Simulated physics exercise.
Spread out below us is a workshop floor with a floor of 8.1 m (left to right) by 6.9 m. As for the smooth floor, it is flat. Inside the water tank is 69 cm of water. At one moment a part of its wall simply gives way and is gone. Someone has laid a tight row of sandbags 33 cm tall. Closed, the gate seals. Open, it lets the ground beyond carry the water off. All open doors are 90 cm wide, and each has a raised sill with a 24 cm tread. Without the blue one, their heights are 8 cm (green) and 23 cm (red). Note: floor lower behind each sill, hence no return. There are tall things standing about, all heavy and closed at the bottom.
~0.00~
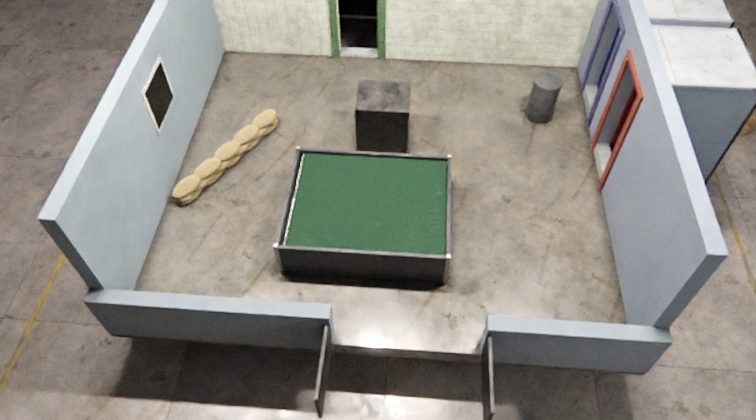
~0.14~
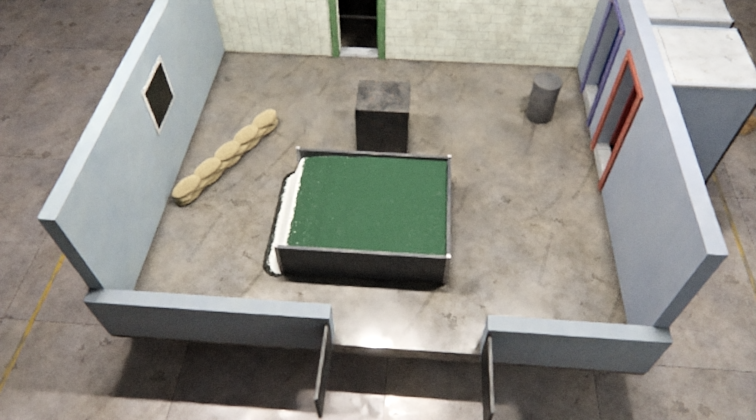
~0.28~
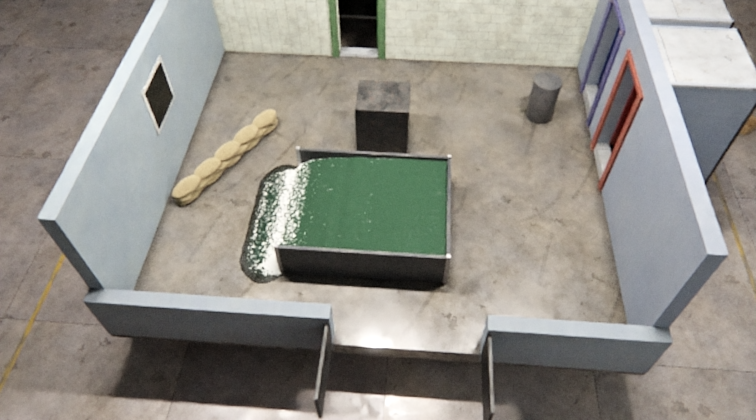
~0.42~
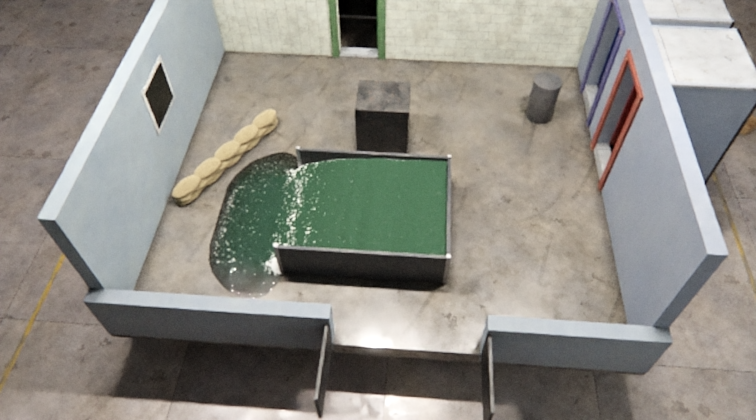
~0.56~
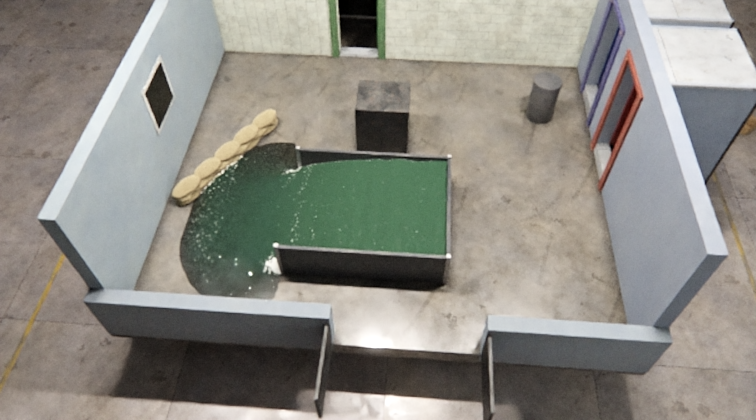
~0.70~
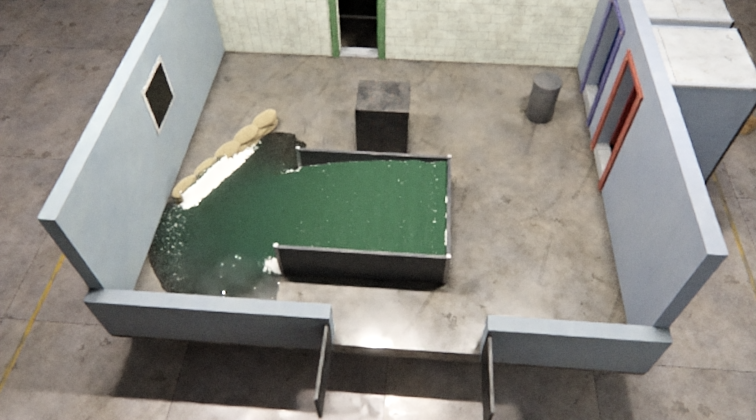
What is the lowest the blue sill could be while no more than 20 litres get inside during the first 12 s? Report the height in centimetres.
About 9 cm.
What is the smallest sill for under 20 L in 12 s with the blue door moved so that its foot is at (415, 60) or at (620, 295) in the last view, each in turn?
You'd want about 7.5 cm there first, then about 17 cm.
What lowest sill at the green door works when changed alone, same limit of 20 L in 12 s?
The green door needs around 9.0 cm.
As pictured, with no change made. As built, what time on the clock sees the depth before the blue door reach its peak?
I'd guess close to 8.0 seconds.
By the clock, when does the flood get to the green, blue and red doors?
Times: Green = 3.2 s, blue = 6.5 s, red = 6.0 s.
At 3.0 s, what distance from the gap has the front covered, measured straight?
Roughly 5.4 m from the gap.
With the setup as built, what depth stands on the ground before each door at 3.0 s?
Depths, in cm - green: 0, blue: 0, red: 0.
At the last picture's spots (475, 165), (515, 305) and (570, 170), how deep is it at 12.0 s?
Approx. 8 / 4 / 8 cm.
After 1.4 s water covers 20 % of the floor, deepest (48 cm) near (159, 226); it has not reached the blue door.
After 3.0 s water covers 40 % of the floor, deepest (50 cm) near (125, 315); it has not reached the blue door.
After 12.0 s water covers 95 % of the floor, deepest (12 cm) near (153, 242); 9 cm at the blue door, 0 litres in over its 26 cm sill.
At the blue door as built, the water arrived by 6.5 s and peaked near 16 cm at 7.8 s.
Run again over the same 12 s with other heights there, 33 litres in over 7.5 cm, 12 litres over 10 cm. The limit of 20 litres is kept from about 9 cm up.
